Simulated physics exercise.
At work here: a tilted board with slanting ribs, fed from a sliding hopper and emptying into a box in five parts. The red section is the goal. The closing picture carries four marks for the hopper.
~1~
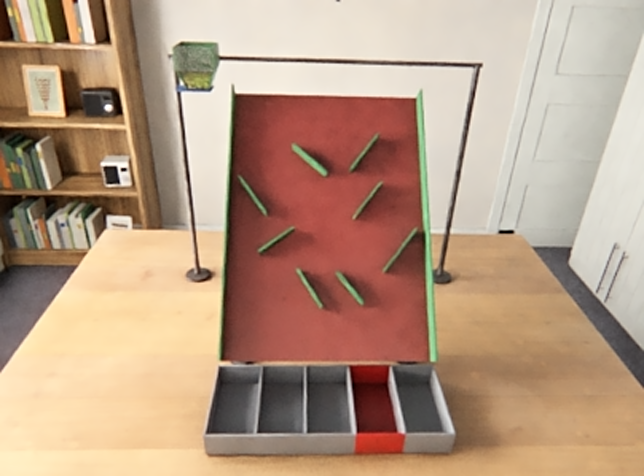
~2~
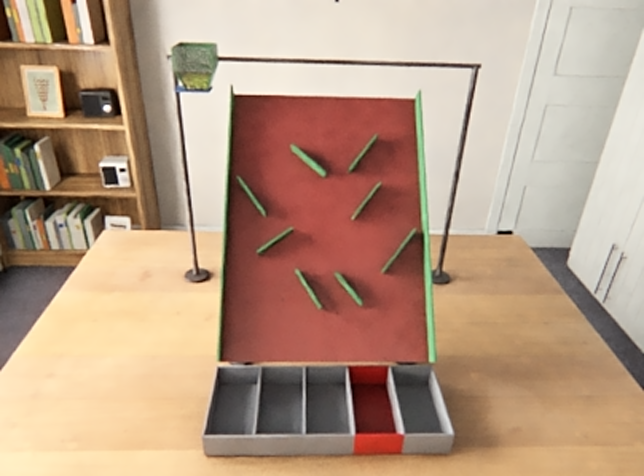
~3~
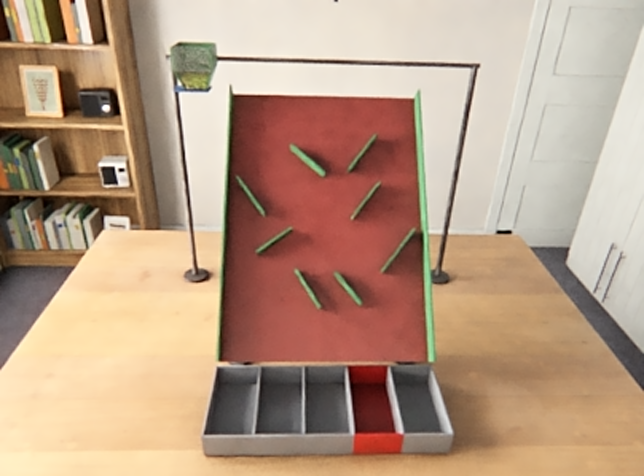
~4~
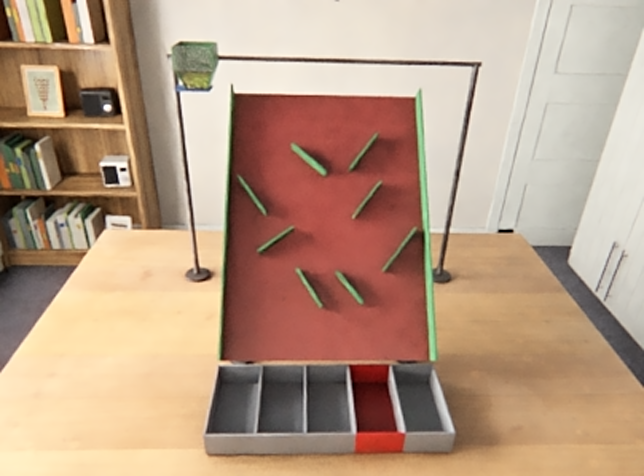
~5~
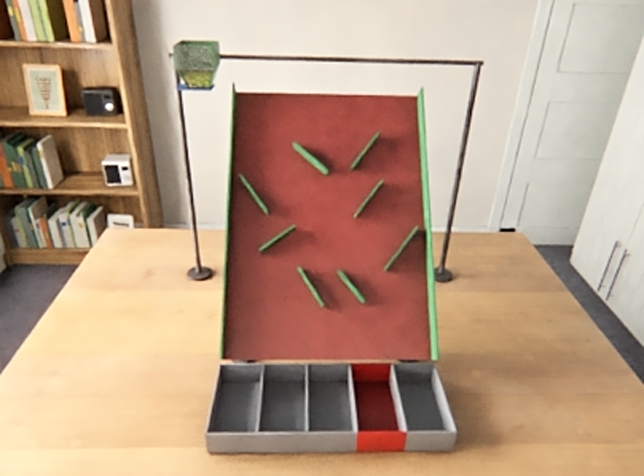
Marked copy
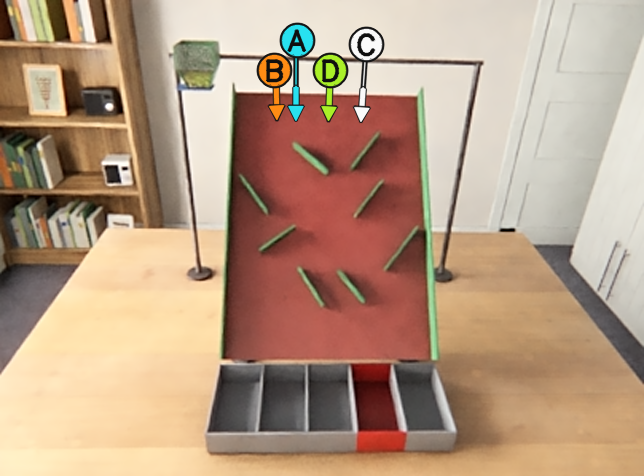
On a wooden table in a room with a bookshelf, a tilted red board with green ribs stood above a five-part grey box with one red section, while a small green hopper hung motionless upper left.
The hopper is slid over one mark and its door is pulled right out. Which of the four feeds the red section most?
C beats the others.
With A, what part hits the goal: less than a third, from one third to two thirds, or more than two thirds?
It is less than a third.
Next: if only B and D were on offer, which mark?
D.
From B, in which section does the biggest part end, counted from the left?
It is the first one.
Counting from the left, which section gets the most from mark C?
The fourth.
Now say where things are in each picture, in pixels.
Hopper near (199, 80), dried peas, door shut, in the first frame.
Ribs (292, 144) to (325, 173), (350, 168) to (377, 134), (237, 176) to (265, 213), in the second frame.
Ribs (353, 216) to (380, 181), (257, 252) to (292, 227), (383, 270) to (415, 228), in the third frame.
Ribs (297, 268) to (322, 307), (337, 270) to (364, 303), in the fourth frame.
Red section near (381, 440), number 4 of 5 from the left, in the fifth frame.
On the marked copy, mark A meets the board at (295, 115); mark B meets the board at (276, 114); mark C meets the board at (361, 116); mark D meets the board at (328, 115).
Choosing A, close to a quarter in the red section, the bulk in other sections.
Choosing B, a small share in the red section, the bulk in other sections.
Choosing C, close to two thirds in the red section, close to a third in other sections, only a few outside the box.
Choosing D, close to a quarter in the red section, the bulk in other sections, only a few outside the box.
